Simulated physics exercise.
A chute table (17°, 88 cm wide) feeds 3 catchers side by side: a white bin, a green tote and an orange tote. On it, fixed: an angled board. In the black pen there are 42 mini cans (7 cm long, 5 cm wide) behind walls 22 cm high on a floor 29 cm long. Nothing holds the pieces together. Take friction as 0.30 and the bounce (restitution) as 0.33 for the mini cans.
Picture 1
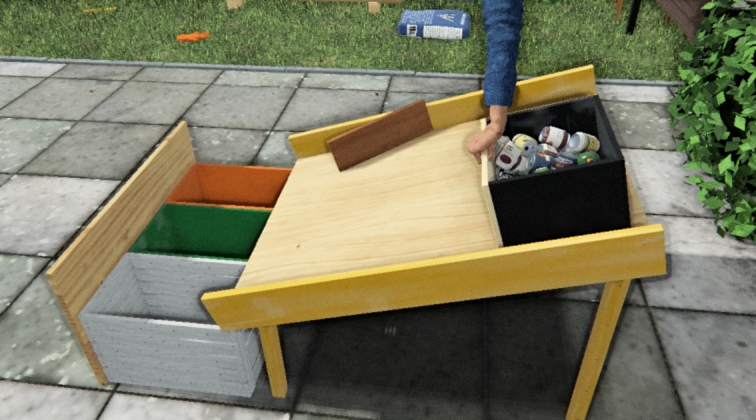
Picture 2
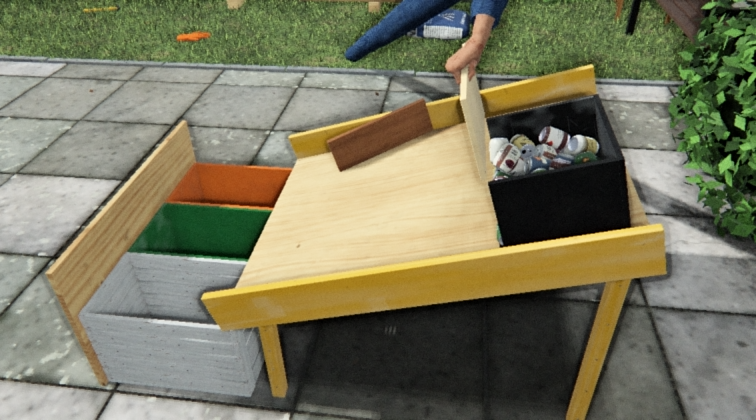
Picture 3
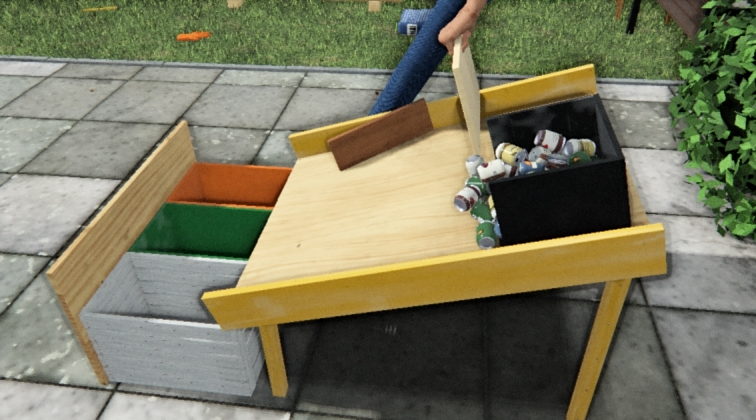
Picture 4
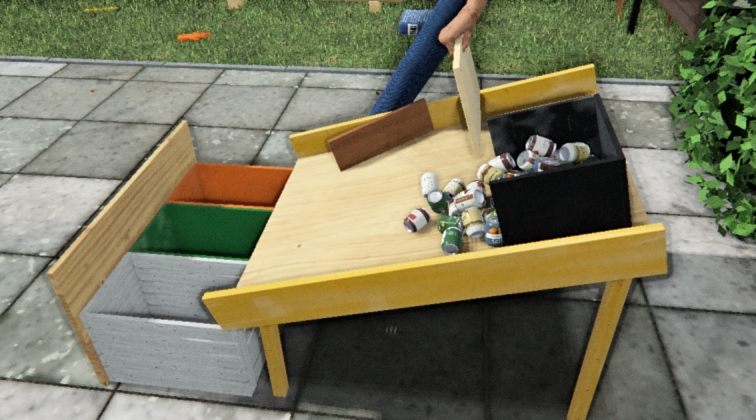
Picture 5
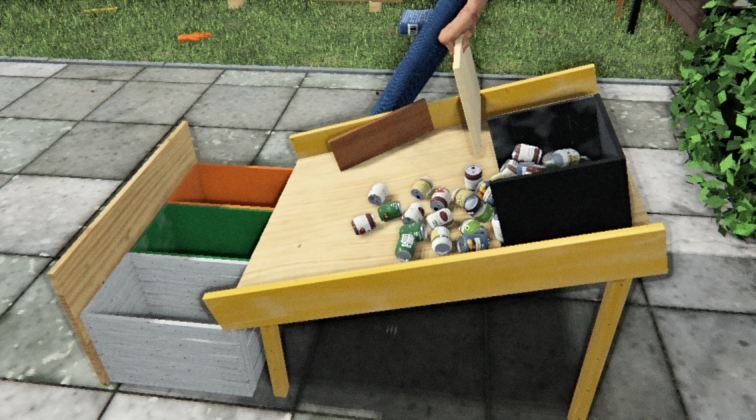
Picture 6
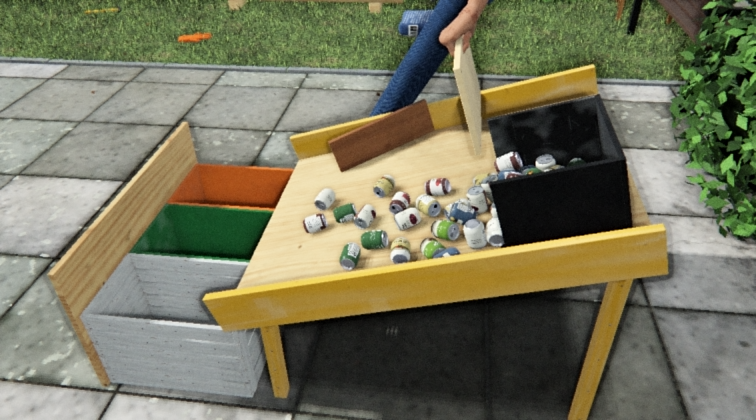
We see a hand lift a wooden panel from the side of a black pen on a sloping table, and small cans tumble out and spread leftward across the board toward the orange, green and white bins.
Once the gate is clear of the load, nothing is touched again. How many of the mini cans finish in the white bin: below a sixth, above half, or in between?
Ending in the white bin: From a sixth to a half of them.
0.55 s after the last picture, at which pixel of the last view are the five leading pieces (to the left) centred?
At about (198, 257).
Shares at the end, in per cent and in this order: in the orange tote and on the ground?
Roughly 5 and 0 per cent.
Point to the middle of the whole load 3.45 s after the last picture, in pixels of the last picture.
Around (200, 303).
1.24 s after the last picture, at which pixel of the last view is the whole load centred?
Near (209, 294).
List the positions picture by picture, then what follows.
In the first frame (we follow the rim corner now nearest the camera), black pen at (618, 159); white bin at (231, 329); nothing out yet.
Black pen at (618, 159), in the second frame.
Black pen at (618, 158); 7 out, in the third frame.
Black pen at (619, 158); 13 out, the lowest can at (417, 220), in the fourth frame.
Black pen at (619, 158); 17 out, the lowest can at (364, 224), in the fifth frame.
Black pen at (619, 159); white bin at (232, 329); 22 out, the lowest can at (315, 224), in the sixth frame.
Then, 0.55 s after the last picture, 6 still in the black pen, 2 in the white bin, 4 in the green tote, 2 in the orange tote, 27 on the slope and 1 in the air.
Then, 1.24 s after the last picture, 3 still in the black pen, 11 in the white bin, 13 in the green tote, 2 in the orange tote, 11 on the slope and 2 in the air.
Then, 2.21 s after the last picture, 2 still in the black pen, 17 in the white bin, 19 in the green tote, 2 in the orange tote and 2 on the slope.
Final count (3.45 s after the last picture), 17 in the white bin, 20 in the green tote, 2 in the orange tote and 3 on the slope. Asked share, 17 of 42, 40 per cent.
